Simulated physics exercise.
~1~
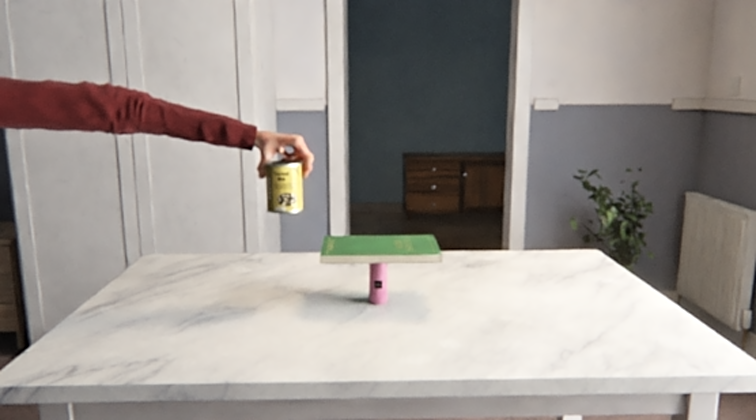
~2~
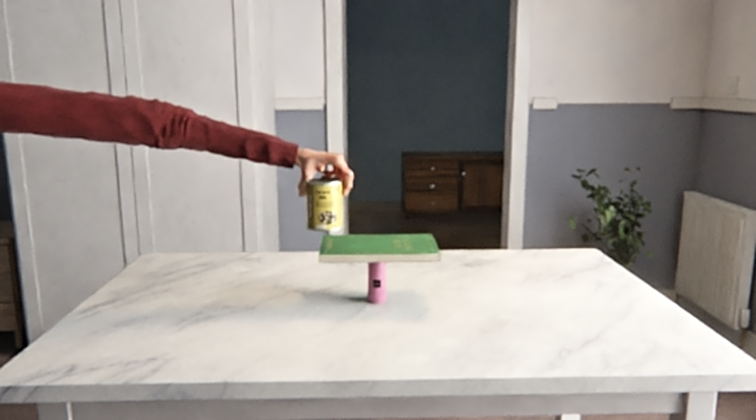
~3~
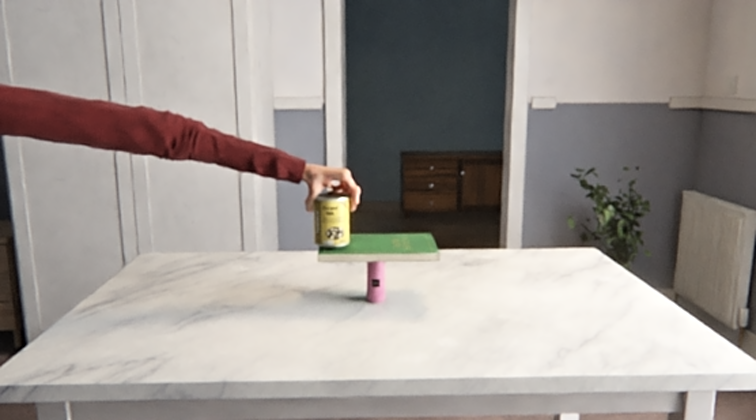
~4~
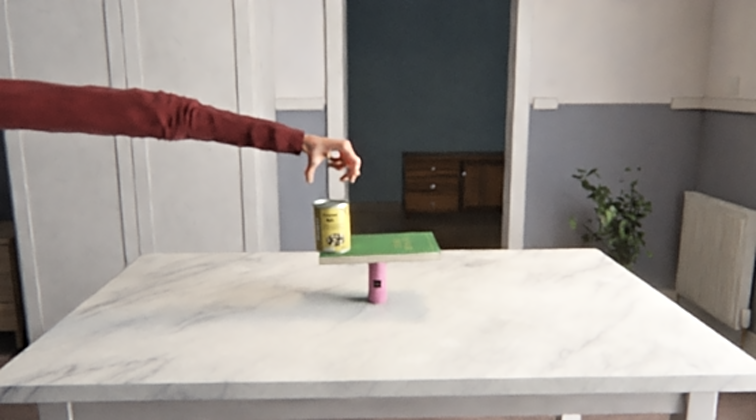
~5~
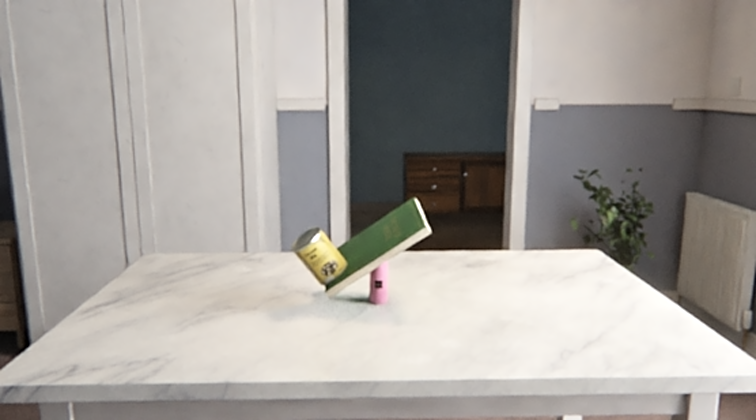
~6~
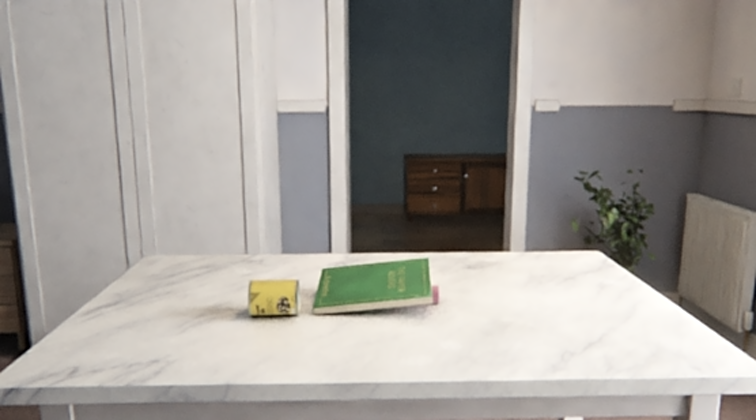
The clip opens on a marble-topped table where a green book lies flat across an upright pink shaker, while a hand in a dark red sleeve holds a yellow tin above and to the left. The hand carries the tin right and lowers it onto the left end of the book. It then lets go and draws back, leaving the tin upright. With the arm gone, the book tips steeply down to the left and the tin leans with it. Finally, the tin lies on its side on the table, left of the fallen book, with the toppled shaker poking out at the book's right.
